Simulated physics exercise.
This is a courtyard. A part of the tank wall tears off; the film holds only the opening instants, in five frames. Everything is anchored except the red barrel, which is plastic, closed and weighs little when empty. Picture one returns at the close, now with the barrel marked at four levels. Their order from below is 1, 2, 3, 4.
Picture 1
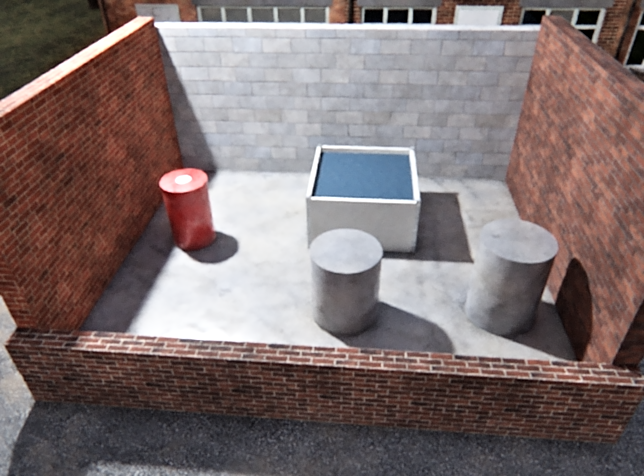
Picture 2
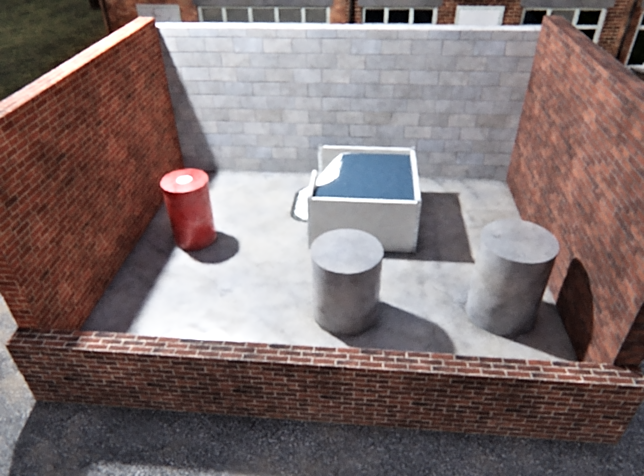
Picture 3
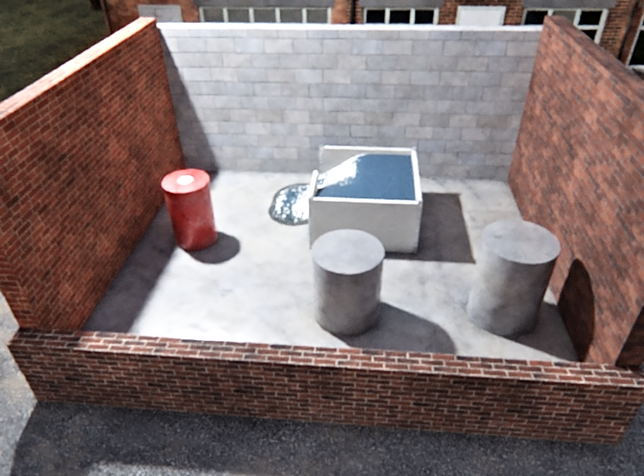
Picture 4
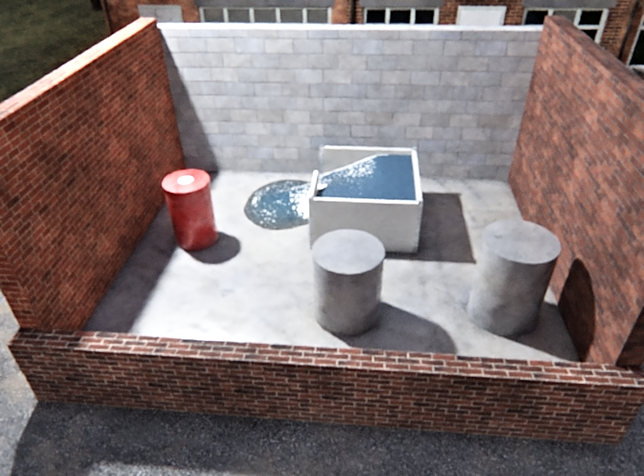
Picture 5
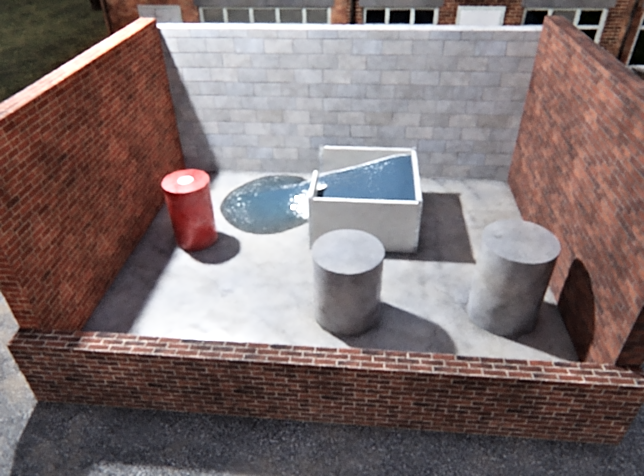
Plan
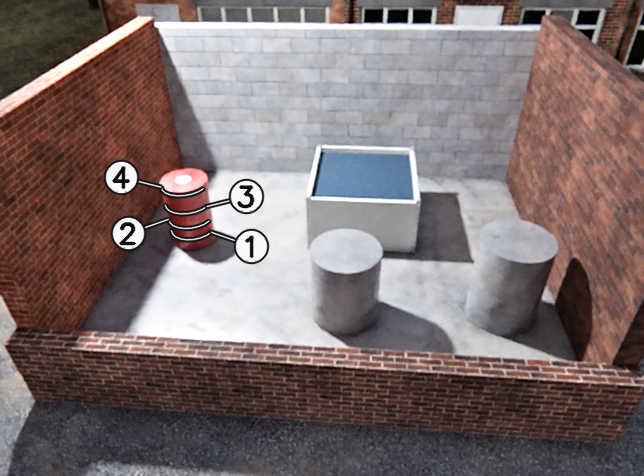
In this clip, a white tank of water stands in a walled courtyard with a red barrel and two grey cylinders; water pours out of the tank's left side, and a puddle spreads leftward across the ground toward the barrel.
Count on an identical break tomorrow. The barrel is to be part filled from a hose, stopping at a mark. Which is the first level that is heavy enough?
2.
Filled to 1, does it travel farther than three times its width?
No, less.
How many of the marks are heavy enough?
Three of them.
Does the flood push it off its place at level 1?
Yes.
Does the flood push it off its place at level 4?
No, not at all.
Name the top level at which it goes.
That would be 1.
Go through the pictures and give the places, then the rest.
In the first picture, lid of the red barrel at (184, 180); tank full, its middle at (364, 177).
In the second picture, 2 % of the ground wet, in view closest to the barrel at (299, 213).
In the third picture, 4 % of the ground wet, in view closest to the barrel at (276, 211).
In the fourth picture, 6 % of the ground wet, in view closest to the barrel at (251, 213).
In the fifth picture, lid of the red barrel at (186, 181); 9 % of the ground wet, in view closest to the barrel at (238, 225).
On the marked copy, 1 at (186, 239); 2 at (184, 228); 3 at (181, 213); 4 at (177, 195); from the bottom up 1, 2, 3, 4.
With 1, it is pushed about its own width away.
With 2, it does not move.
With 3, it does not move.
With 4, it does not move.
